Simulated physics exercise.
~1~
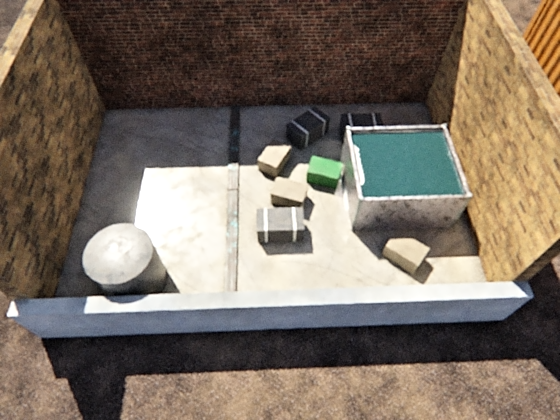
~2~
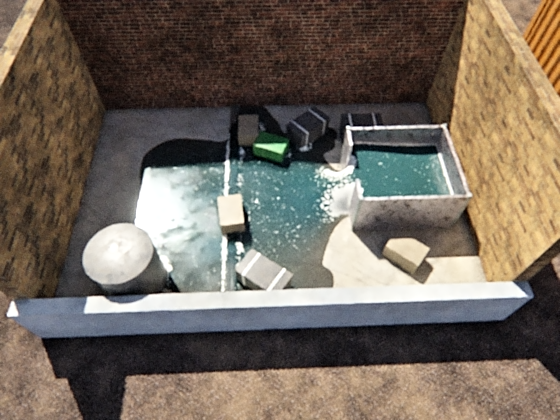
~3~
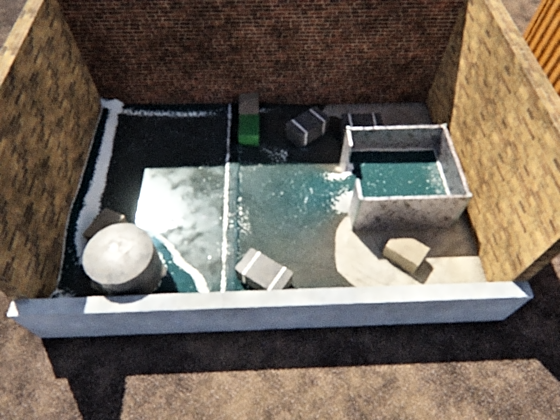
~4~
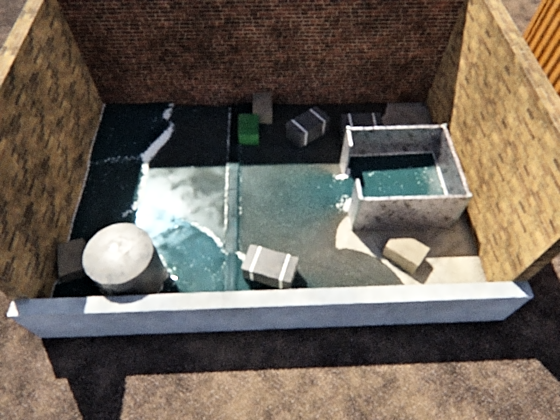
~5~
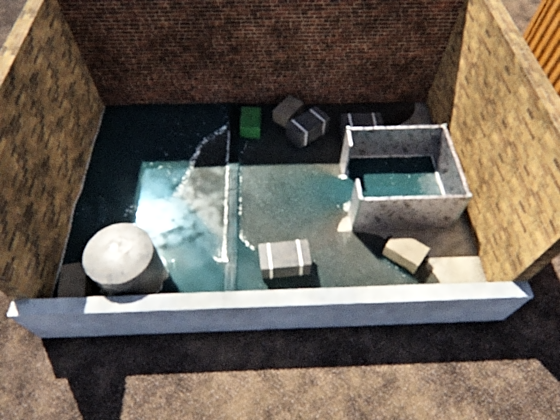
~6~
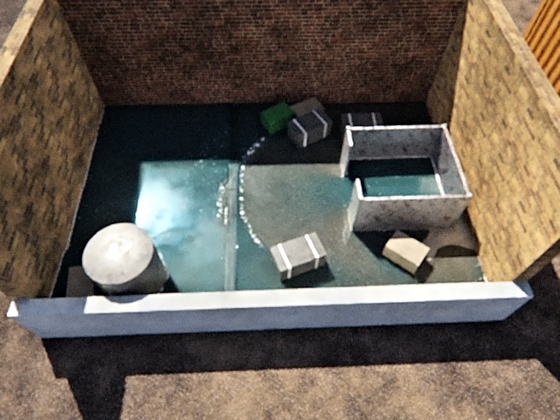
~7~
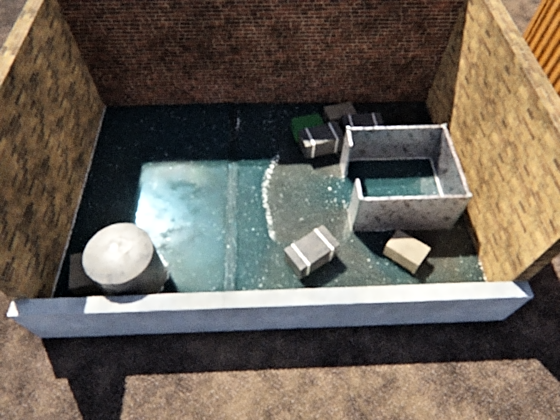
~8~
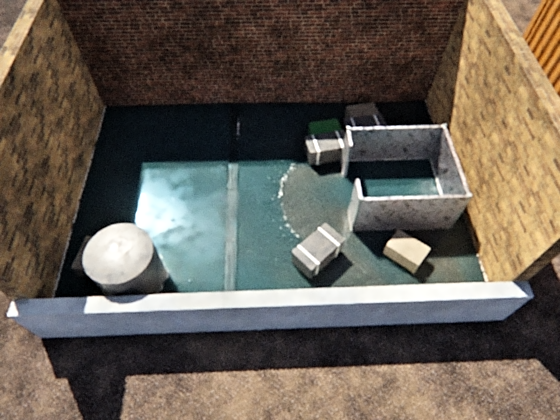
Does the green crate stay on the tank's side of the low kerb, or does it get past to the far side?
It stays on the tank's side. The water pushes it left up to the kerb near the back wall, but it then drifts back right toward the tank.
